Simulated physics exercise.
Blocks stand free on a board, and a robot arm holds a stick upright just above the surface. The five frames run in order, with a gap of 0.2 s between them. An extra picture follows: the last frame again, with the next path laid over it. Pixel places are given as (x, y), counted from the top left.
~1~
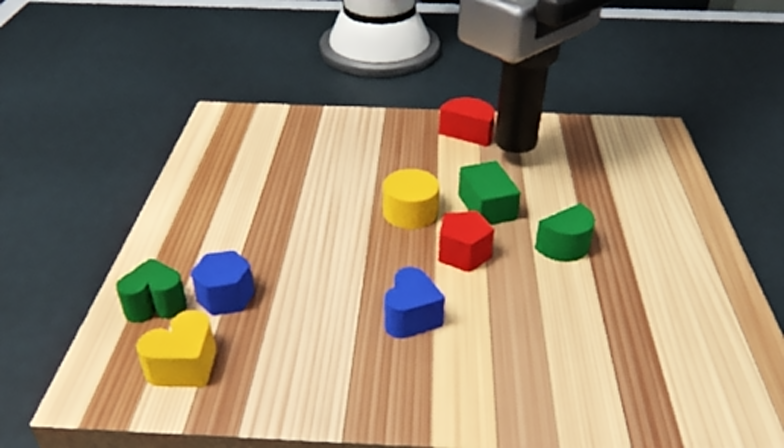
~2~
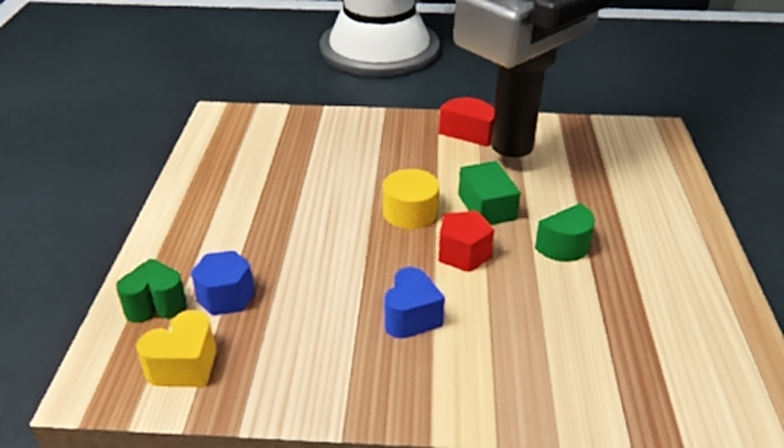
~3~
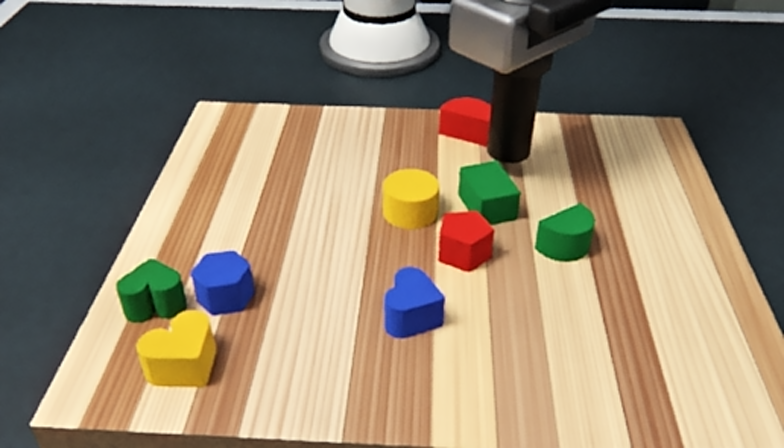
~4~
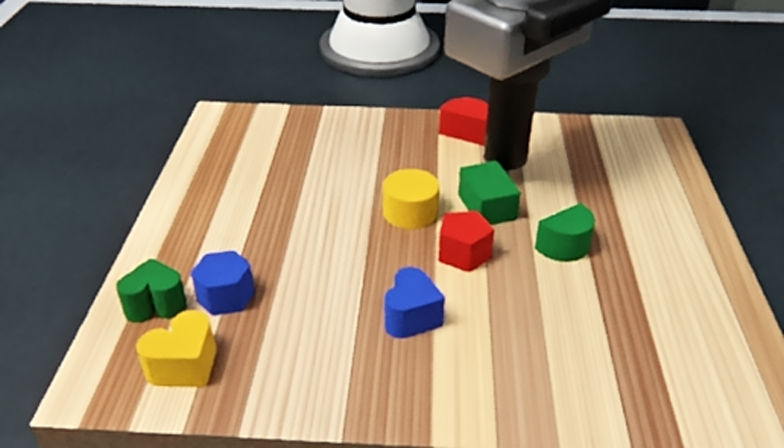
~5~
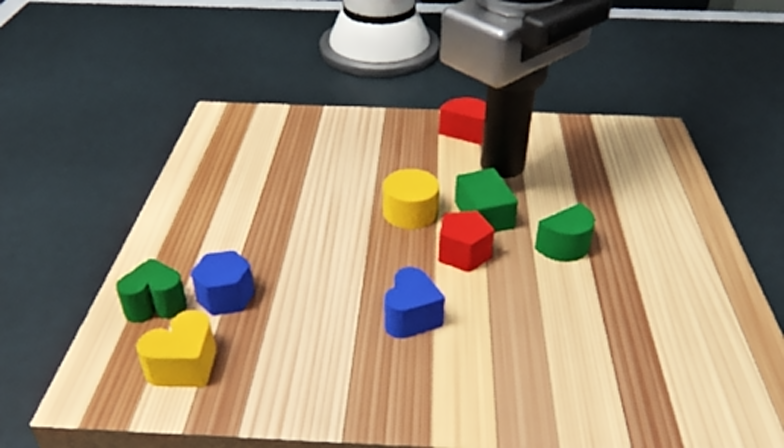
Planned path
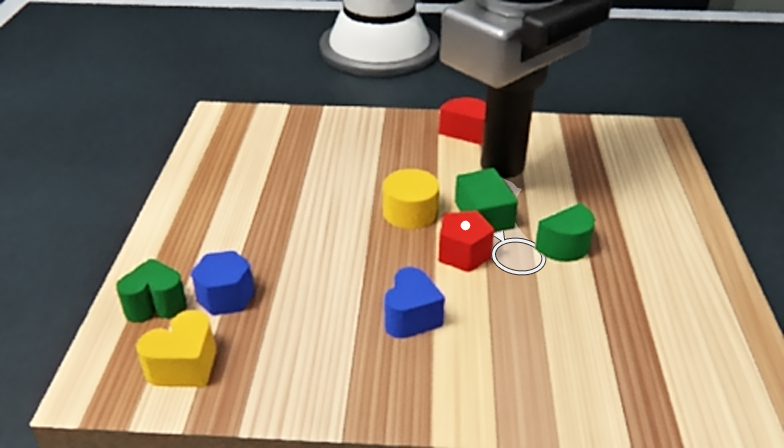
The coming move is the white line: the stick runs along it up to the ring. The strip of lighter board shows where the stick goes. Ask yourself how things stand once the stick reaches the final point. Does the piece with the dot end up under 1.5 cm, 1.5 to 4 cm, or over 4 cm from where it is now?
Band: Over 4 cm.
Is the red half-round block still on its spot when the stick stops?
In short: Yes.
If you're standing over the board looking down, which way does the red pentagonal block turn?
Looking from above, the answer is clockwise.
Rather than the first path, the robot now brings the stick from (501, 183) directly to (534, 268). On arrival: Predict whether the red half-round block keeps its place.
It barely shifts, if at all.
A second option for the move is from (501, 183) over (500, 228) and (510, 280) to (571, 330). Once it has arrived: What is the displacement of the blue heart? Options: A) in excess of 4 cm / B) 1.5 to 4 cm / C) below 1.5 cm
B: 1.5 to 4 cm.
Path on the board, from (501, 183) via (490, 205) and (496, 231), ending at (519, 256); the dot is on the red pentagonal block.
On the path given first. One third of the way, stick (492, 188); red pentagonal block (462, 237), turned 30° clockwise; green oblong block (481, 207), turned 30° anticlockwise.
Two thirds of the way, stick (498, 213); red pentagonal block (455, 255), turned 45° clockwise; green oblong block (478, 229), turned 35° anticlockwise.
At the end, stick (521, 238); blue heart (408, 291); red pentagonal block (447, 265), turned 60° clockwise; red half-round block in place; green oblong block (482, 243), turned 15° anticlockwise; green half-round block (578, 222), turned 15° anticlockwise.
